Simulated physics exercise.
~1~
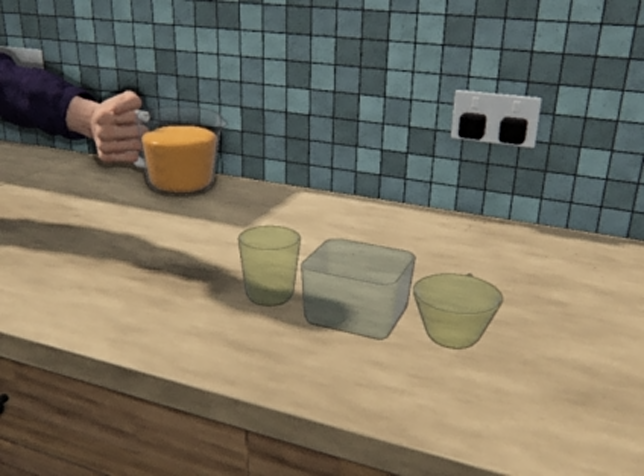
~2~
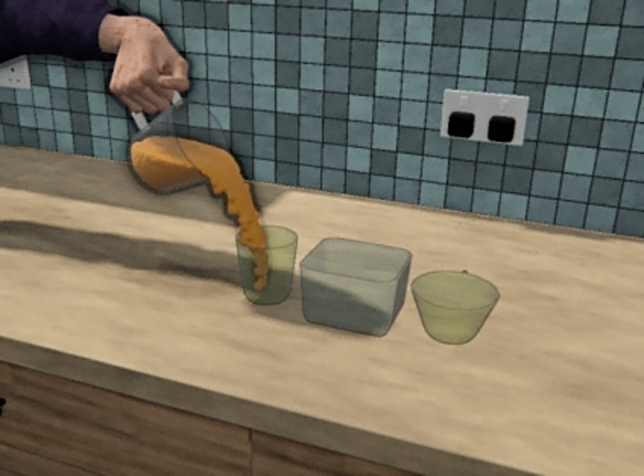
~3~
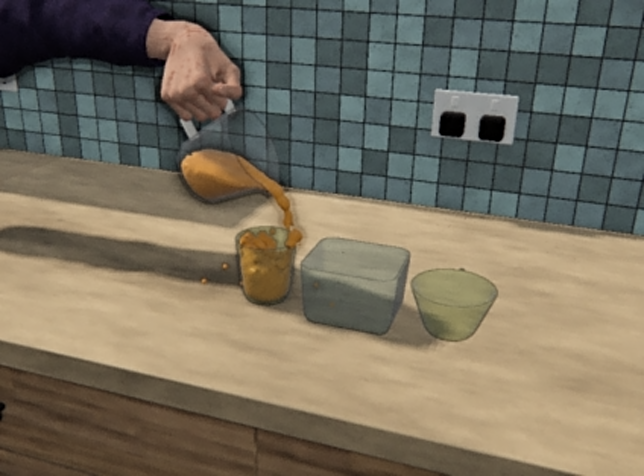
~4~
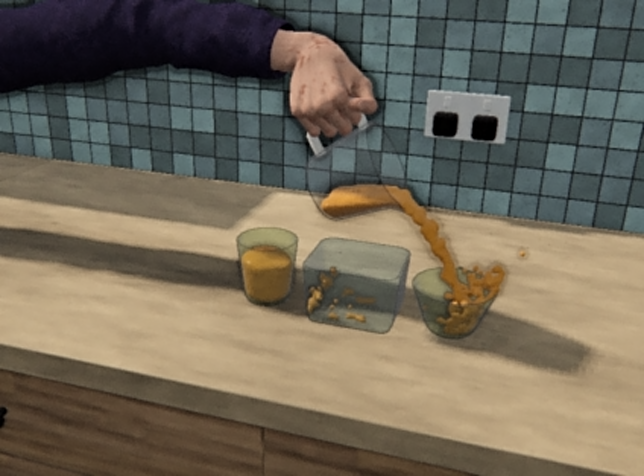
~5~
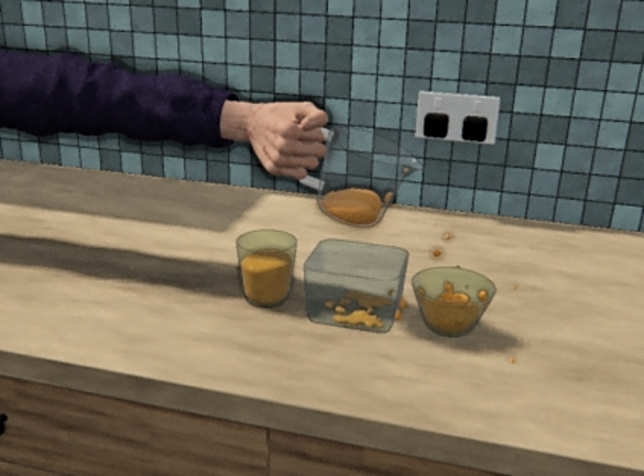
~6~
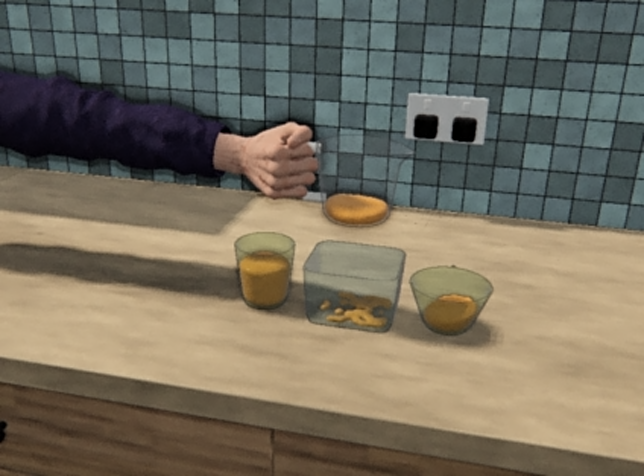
A hand tipped a clear jug of orange juice and swept it right over three empty containers on a counter, splashing some, then set it upright, leaving the glass and wide cup partly filled and only a little juice in the middle tub.
